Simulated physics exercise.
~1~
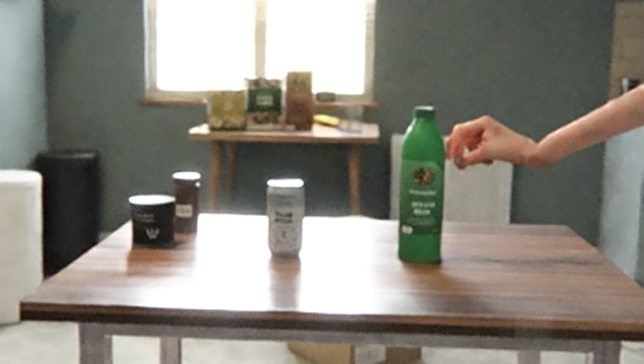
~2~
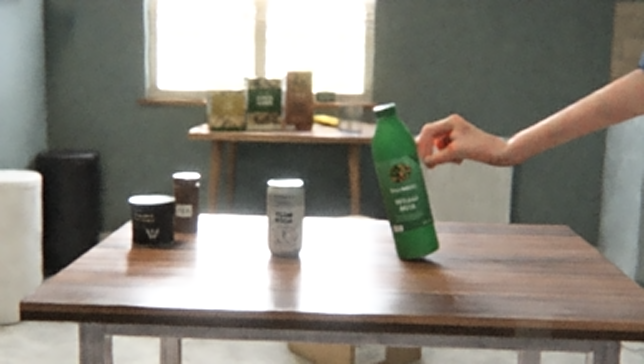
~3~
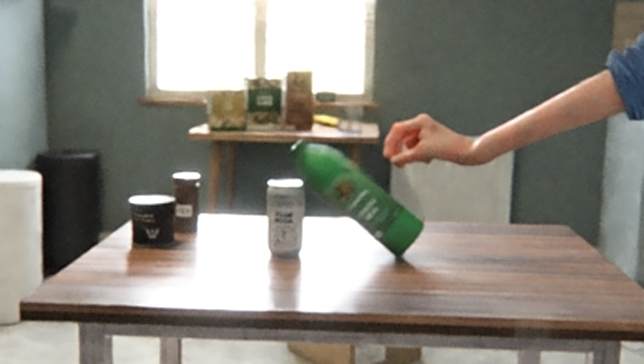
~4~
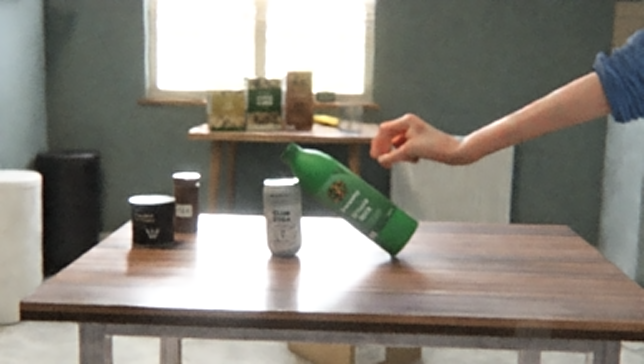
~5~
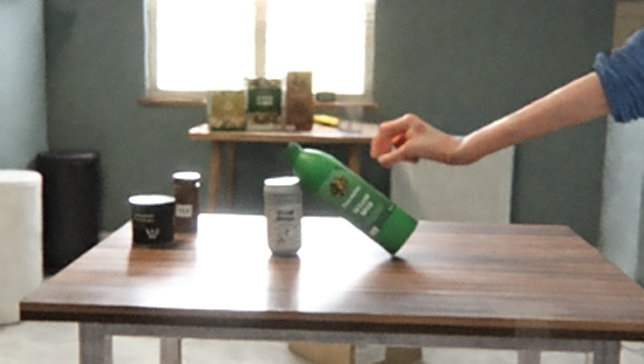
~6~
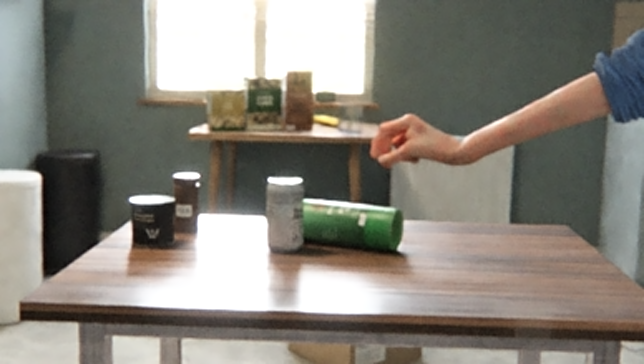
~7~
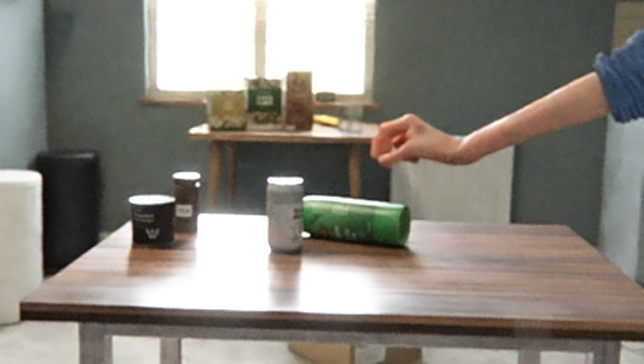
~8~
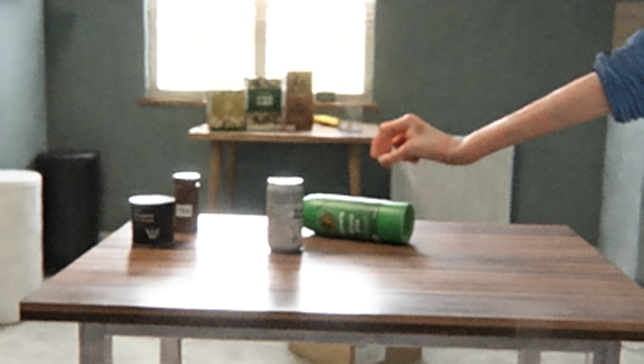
On a wooden table, a hand tips a green bottle left onto its side.
